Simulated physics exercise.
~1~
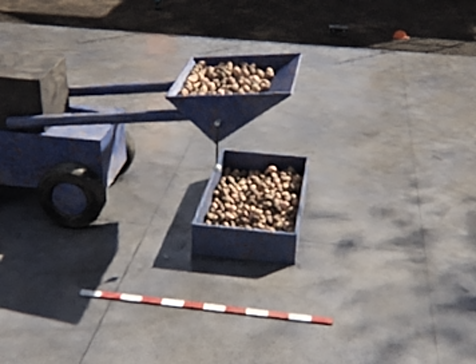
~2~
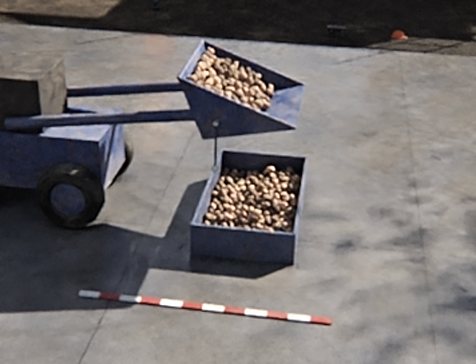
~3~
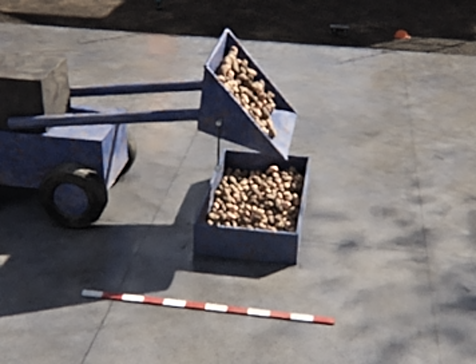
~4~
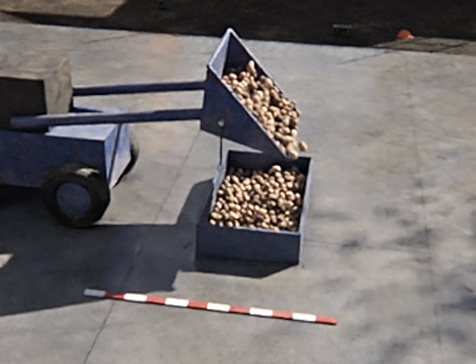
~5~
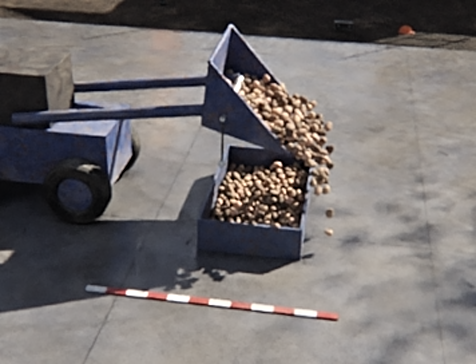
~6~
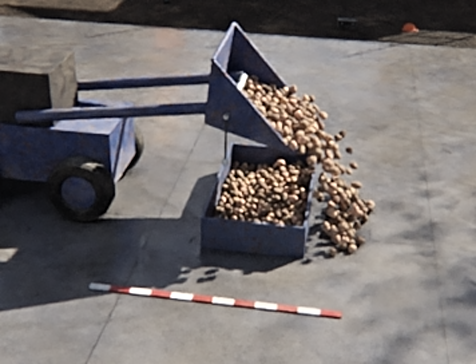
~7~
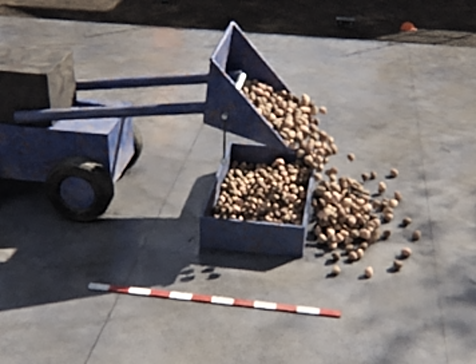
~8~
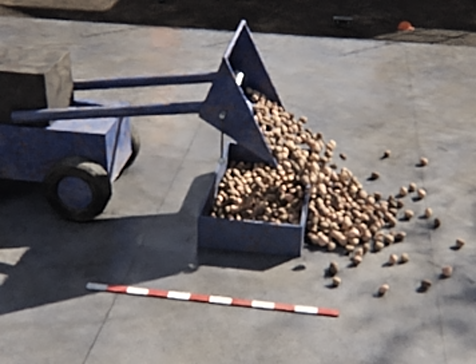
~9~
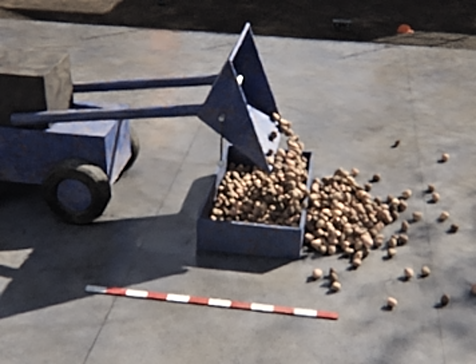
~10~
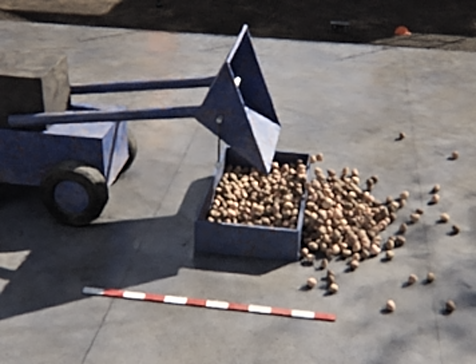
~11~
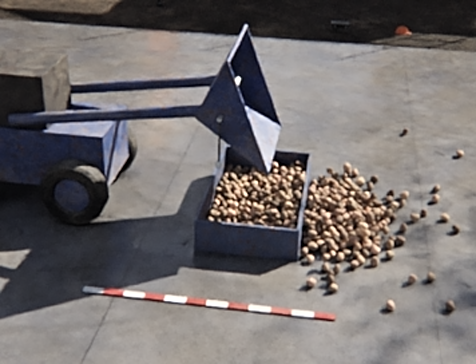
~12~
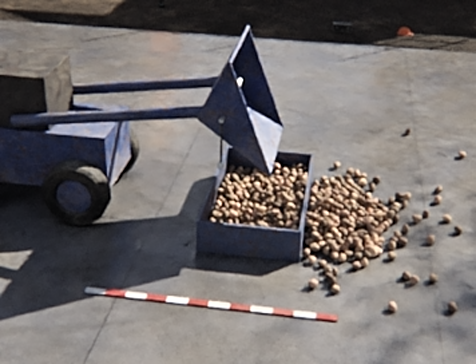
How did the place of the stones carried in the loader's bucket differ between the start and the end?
At the start they sat up in the raised bucket above the bin. By the end they had moved down and to the right, with most of them spread on the ground beside the bin and some in it.
